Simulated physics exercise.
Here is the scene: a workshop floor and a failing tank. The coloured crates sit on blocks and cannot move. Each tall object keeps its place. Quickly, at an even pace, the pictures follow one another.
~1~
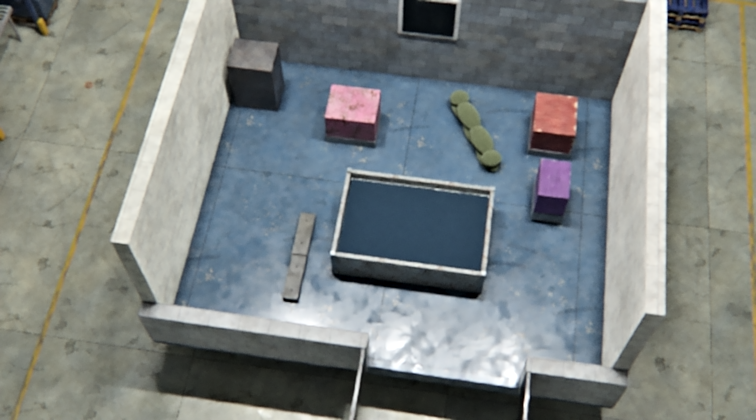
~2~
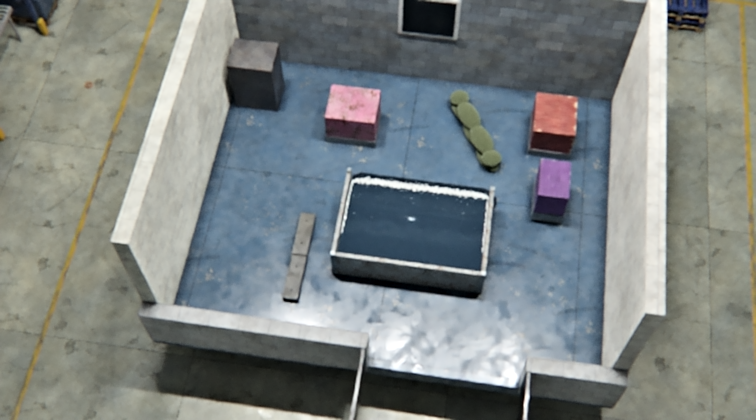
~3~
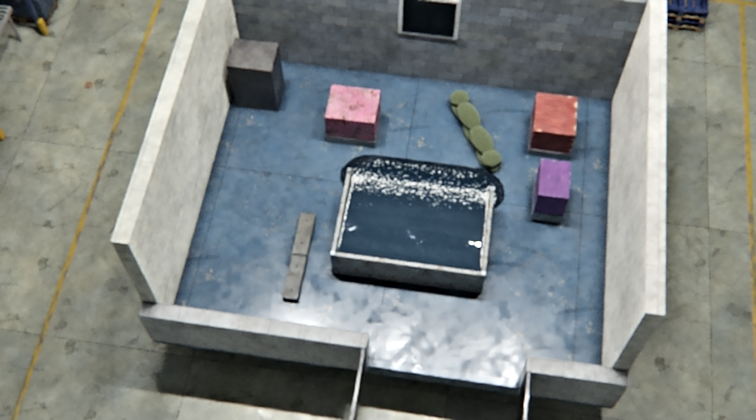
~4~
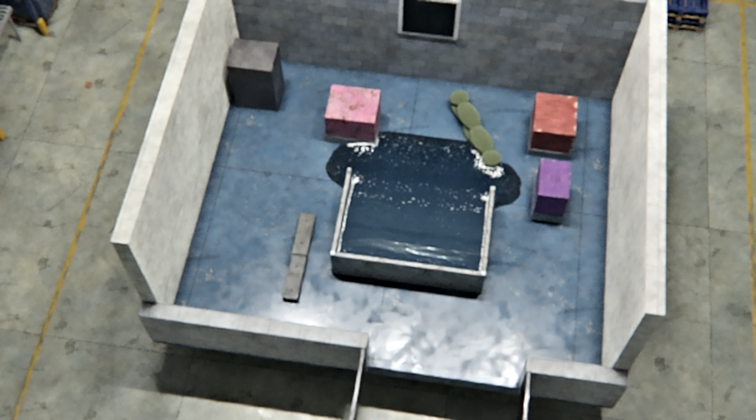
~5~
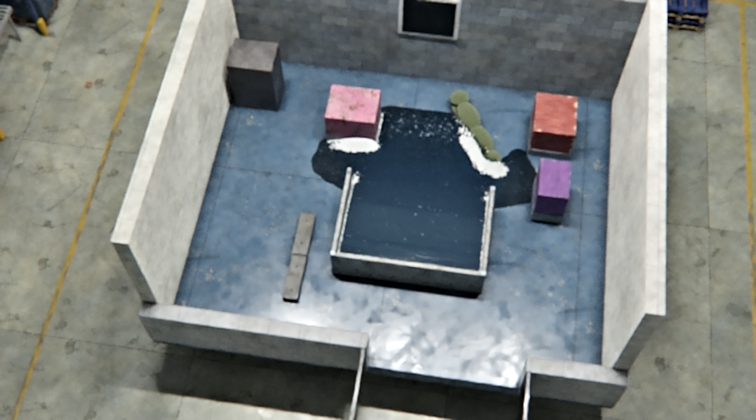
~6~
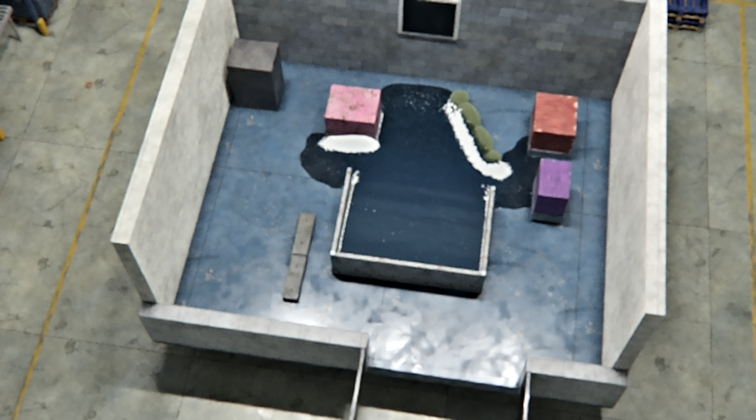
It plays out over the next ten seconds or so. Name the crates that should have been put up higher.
Afterwards, the red crate ends up dry; the pink crate ends up wet; the purple crate ends up dry.
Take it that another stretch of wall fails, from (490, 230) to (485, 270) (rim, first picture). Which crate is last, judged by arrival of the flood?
It's the crate marked pink.
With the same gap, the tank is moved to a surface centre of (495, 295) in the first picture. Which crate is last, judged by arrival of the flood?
The pink crate.
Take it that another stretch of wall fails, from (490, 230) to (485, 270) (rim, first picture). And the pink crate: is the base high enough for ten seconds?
As far as I can tell, the pink crate stays clear.
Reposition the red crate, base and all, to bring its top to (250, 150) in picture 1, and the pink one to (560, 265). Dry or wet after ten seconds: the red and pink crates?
First red: It is dampened; then pink: It keeps clear.
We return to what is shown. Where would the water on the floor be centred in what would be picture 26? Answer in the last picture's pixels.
(390, 147).
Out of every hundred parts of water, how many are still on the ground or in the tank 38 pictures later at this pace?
The share not yet gone is roughly 100 percent.
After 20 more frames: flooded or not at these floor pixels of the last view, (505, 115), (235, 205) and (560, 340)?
Going through them in order, I'd say drenched, drenched and clear.
A moment on, water covers 30 % of the floor; the red crate water round its plinth, the pink crate water round its plinth, the purple crate water round its plinth.
Next, water covers 45 % of the floor; the red crate water round its plinth, the pink crate water round its plinth, the purple crate water round its plinth.
Then, water covers 60 % of the floor; the red crate water round its plinth, the pink crate water round its plinth, the purple crate water round its plinth.
Later, water covers 90 % of the floor; the red crate water round its plinth, the pink crate water round its plinth, the purple crate water round its plinth.
In the end, water covers 95 % of the floor; the red crate stayed above the water, the pink crate was topped, the purple crate stayed above the water.
